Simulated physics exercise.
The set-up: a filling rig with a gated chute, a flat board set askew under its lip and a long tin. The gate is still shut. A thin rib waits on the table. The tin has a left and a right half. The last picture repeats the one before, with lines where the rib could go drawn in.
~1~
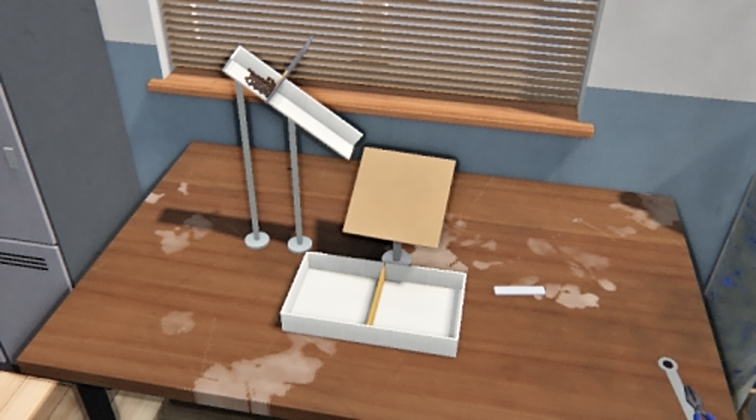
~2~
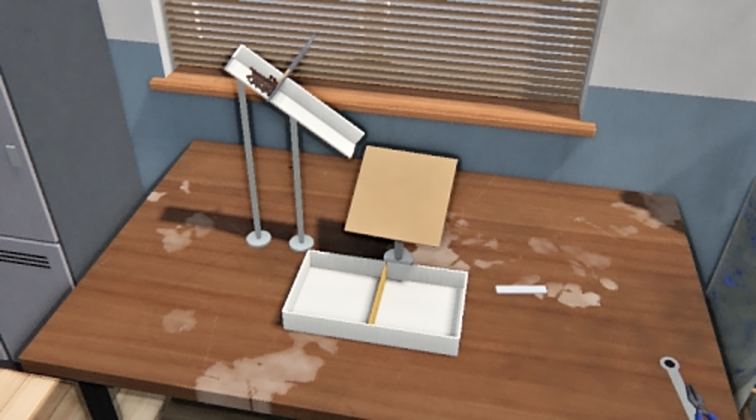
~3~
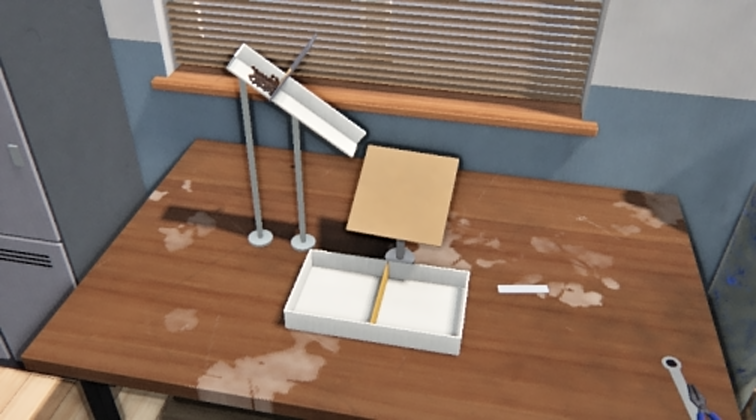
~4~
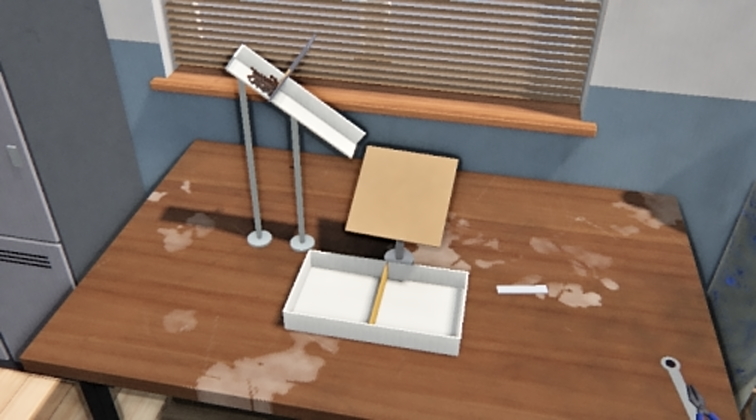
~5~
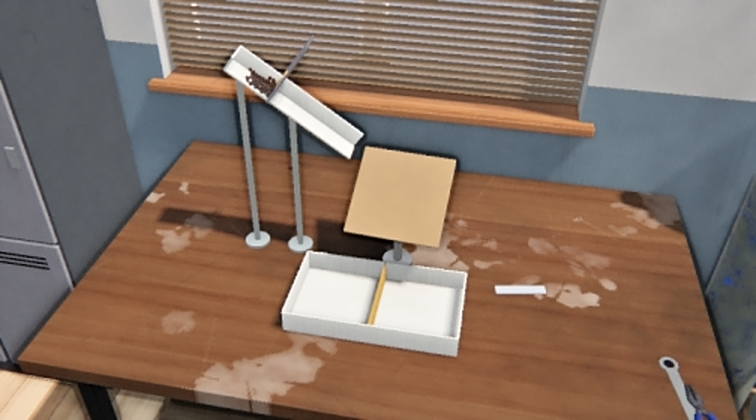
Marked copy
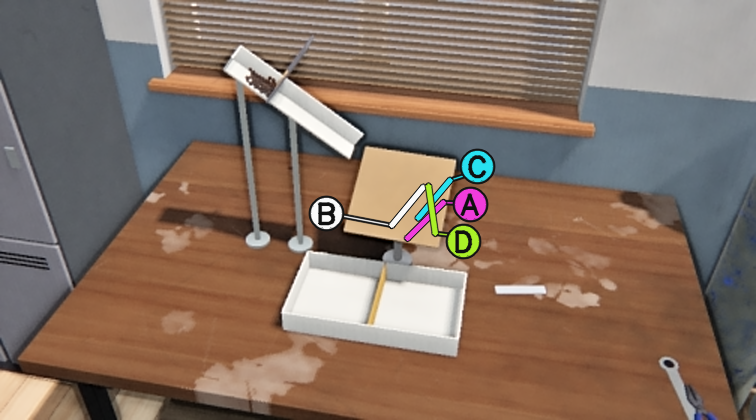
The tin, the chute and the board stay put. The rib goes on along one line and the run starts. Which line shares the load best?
The best line is A.
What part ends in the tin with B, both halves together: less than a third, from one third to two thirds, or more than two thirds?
It is more than two thirds.
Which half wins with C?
More lands on the right.
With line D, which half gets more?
Right.
On the marked copy, line A from (443, 202) to (407, 238); line B from (423, 187) to (391, 225); line C from (450, 180) to (418, 218); line D from (428, 185) to (435, 233).
With A, of what is caught, about a third in the left half, about two thirds in the right.
With B, of what is caught, nearly all in the left half, a small part in the right.
With C, of what is caught, a small part in the left half, nearly all in the right.
With D, of what is caught, a small part in the left half, nearly all in the right.
